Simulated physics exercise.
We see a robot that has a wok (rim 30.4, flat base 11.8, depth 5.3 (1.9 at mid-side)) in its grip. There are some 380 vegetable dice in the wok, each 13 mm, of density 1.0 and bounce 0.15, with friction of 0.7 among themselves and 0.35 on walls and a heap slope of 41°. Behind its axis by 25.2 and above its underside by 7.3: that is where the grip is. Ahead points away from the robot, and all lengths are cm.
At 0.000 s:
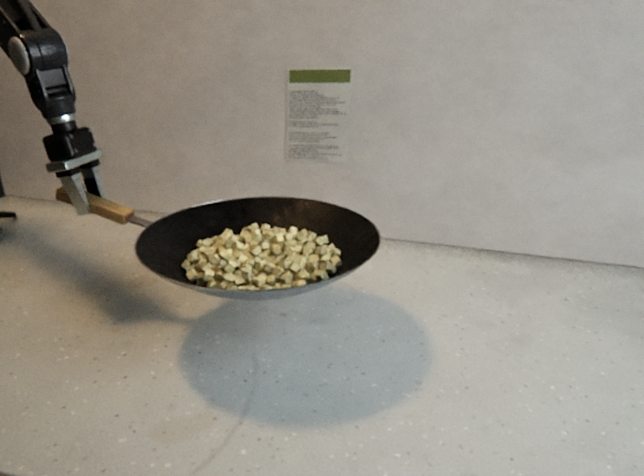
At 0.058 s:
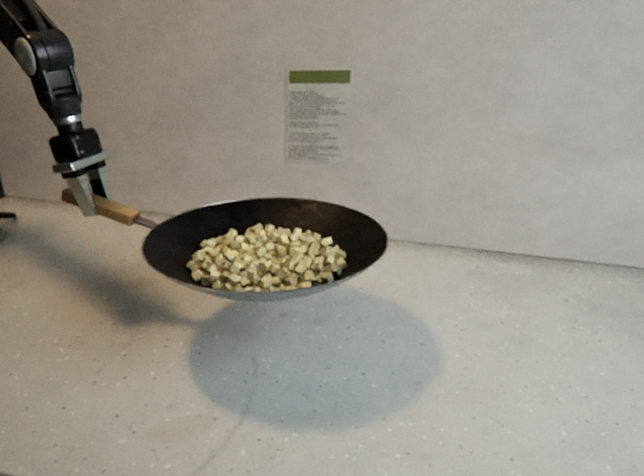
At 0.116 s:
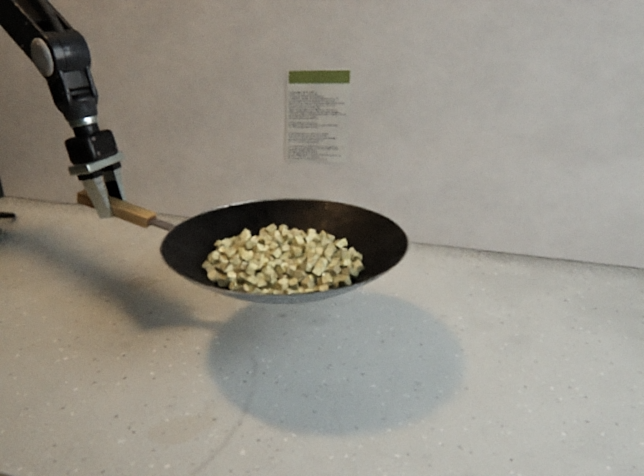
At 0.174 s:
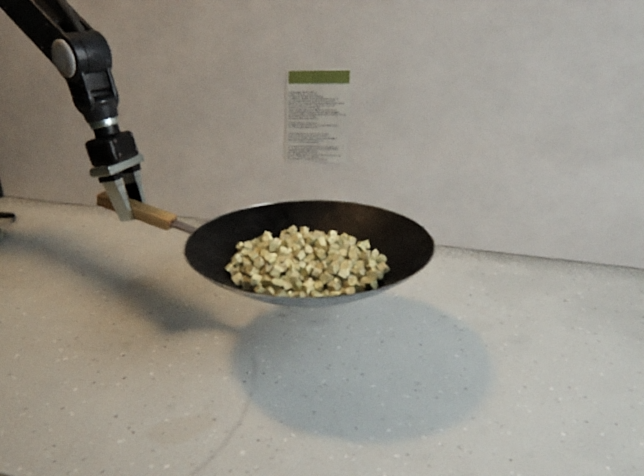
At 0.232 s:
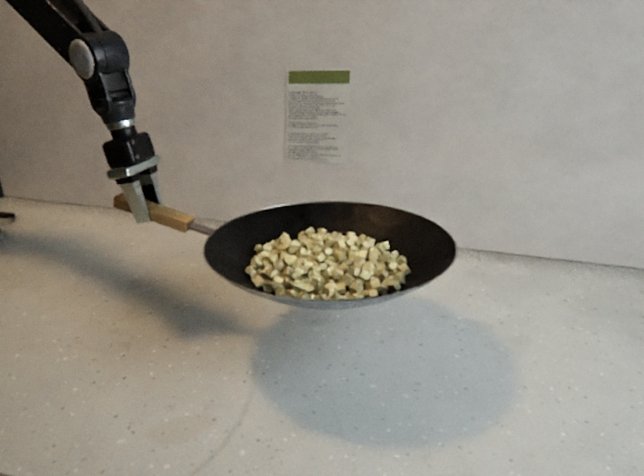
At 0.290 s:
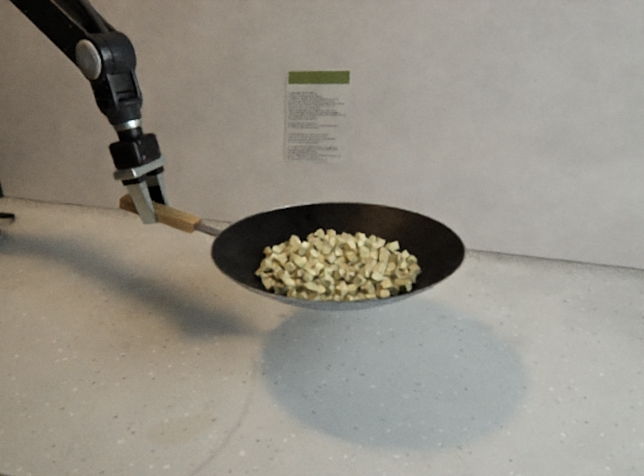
A black robot arm reaches in from the upper left, gripping the wooden handle of a dark wok filled with pale, cream-green vegetable dice, seen from slightly above against a plain grey wall. A small green-and-white printed notice hangs on the wall, and a speckled light-grey surface below carries the wok's round shadow. The arm carries the level wok steadily rightward, its shadow following, while the camera stays still.
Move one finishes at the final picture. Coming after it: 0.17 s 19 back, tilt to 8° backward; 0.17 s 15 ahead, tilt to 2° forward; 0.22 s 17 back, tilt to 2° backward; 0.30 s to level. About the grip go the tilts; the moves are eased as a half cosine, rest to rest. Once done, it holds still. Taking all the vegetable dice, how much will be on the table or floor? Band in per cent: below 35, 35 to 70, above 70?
Band: 35 to 70.
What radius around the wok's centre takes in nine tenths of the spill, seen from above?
Roughly 30 cm.
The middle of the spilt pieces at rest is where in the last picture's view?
Resting centre: About (109, 307).
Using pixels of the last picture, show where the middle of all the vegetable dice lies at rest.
The middle of all the pieces at rest is around (149, 315).
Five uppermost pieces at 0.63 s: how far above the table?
I'd put them at about 23 centimetres above the table.
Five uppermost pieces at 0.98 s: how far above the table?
Those pieces are roughly 16 cm high.
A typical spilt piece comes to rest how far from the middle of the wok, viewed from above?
Distance, approx.: 16 cm.
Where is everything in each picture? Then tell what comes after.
The first picture shows wok middle at (261, 255), level; upper third of the load around (260, 252), from x 185 to 335, top at y 230; 377 in the wok.
The second picture shows wok middle at (268, 256), level; upper third of the load around (261, 252), from x 190 to 340, top at y 230.
The third picture shows wok middle at (287, 258), level; upper third of the load around (272, 253), from x 205 to 360, top at y 230.
The fourth picture shows wok middle at (310, 260), level; upper third of the load around (297, 255), from x 230 to 385, top at y 230.
The fifth picture shows wok middle at (330, 262), level; upper third of the load around (319, 257), from x 250 to 405, top at y 230.
The sixth picture shows wok middle at (337, 263), level; upper third of the load around (332, 260), from x 260 to 415, top at y 235; 377 in the wok.
After 0.63 s, tilted 2° forward, highest piece 23 above the table; 139 in the wok, 238 in flight or on a rim.
After 0.98 s, tilted 1° backward, highest piece 17 above the table; 222 on the table or floor, 153 in the wok, 2 in flight or on a rim.
After 1.35 s, level, highest piece 13 above the table; 224 on the table or floor, 153 in the wok.
After 2.40 s, level, highest piece 13 above the table; 224 on the table or floor, 153 in the wok.
At rest, 224 on the table or floor, 153 in the wok. That is 59 % on the table or floor.
